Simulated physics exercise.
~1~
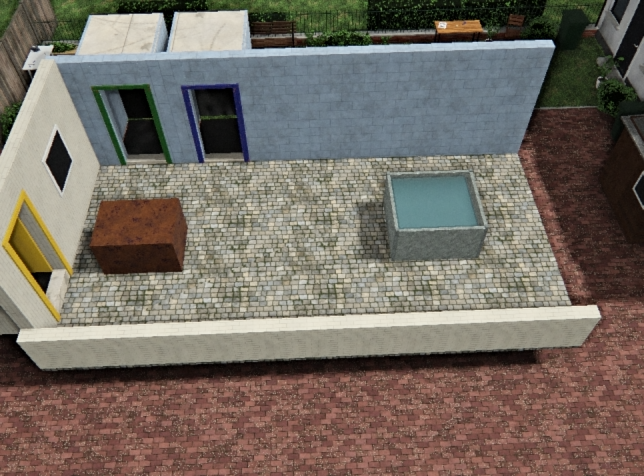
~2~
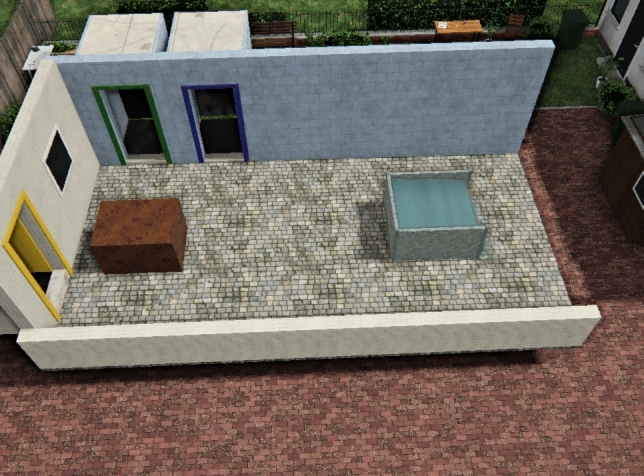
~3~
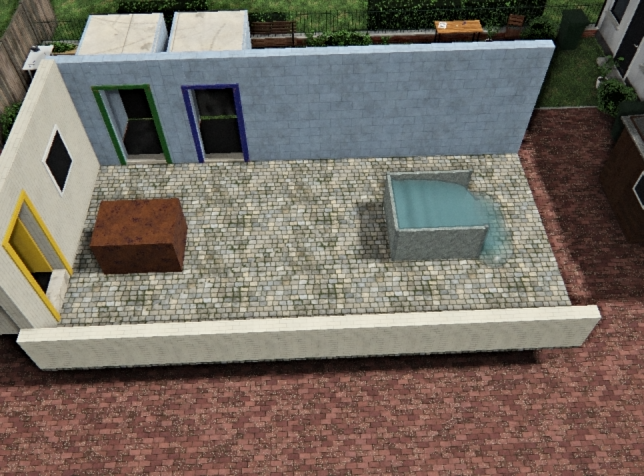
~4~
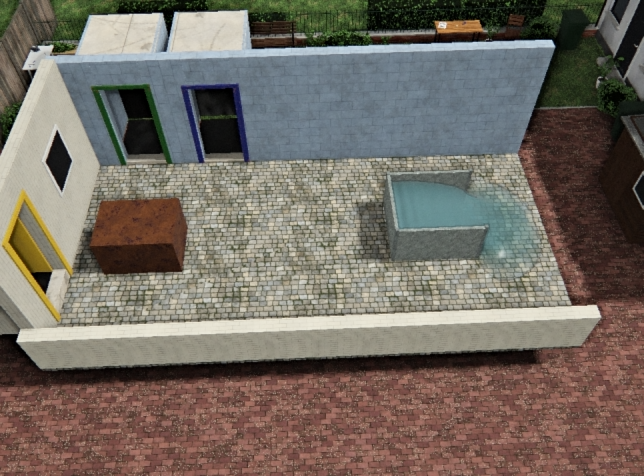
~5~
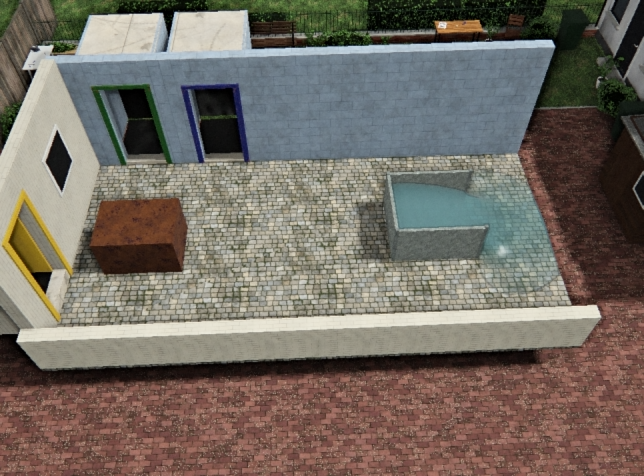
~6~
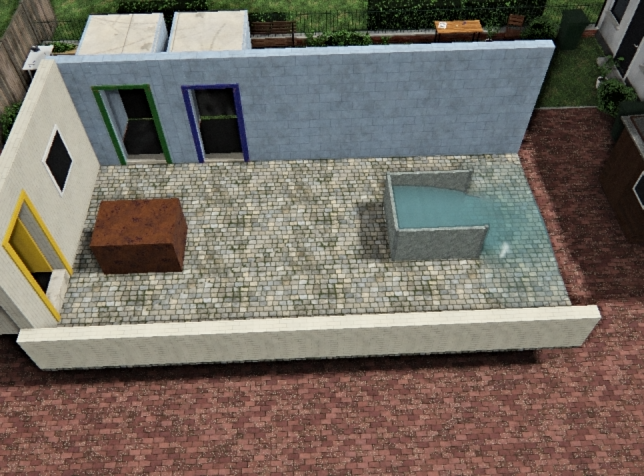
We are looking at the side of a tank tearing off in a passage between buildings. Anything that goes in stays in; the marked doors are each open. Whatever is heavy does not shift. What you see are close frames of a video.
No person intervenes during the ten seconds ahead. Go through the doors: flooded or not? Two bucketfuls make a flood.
Green door: Not flooded. Blue door: Not flooded. Yellow door: Not flooded.
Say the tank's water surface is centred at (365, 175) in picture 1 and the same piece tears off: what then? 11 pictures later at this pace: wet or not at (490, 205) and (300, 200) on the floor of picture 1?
Soaked, spared.
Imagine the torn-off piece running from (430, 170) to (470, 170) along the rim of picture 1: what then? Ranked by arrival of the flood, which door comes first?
My answer is the door marked blue.
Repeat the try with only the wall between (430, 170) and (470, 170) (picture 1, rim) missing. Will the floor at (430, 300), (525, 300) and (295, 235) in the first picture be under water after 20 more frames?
Listed order gives left alone; left alone; sopping.
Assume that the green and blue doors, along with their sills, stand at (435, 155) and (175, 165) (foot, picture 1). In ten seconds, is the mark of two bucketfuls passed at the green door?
Afterwards, the green one stays beneath the mark.
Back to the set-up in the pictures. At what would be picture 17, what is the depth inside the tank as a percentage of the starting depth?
By my count, 20 per cent.
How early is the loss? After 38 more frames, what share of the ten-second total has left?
It should be close to 95 percent by then.
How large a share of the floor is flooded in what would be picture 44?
Roughly 5 per cent.
A moment on, water covers 15 % of the floor; the green door not reached, the blue door not reached, the yellow door not reached.
Next, water covers 15 % of the floor; the green door not reached, the blue door not reached, the yellow door not reached.
Then, water covers 10 % of the floor; the green door not reached, the blue door not reached, the yellow door not reached.
Later, water covers 5 % of the floor; the green door not reached, the blue door not reached, the yellow door not reached.
In the end, water covers 0 % of the floor; the green door not reached, the blue door not reached, the yellow door not reached.
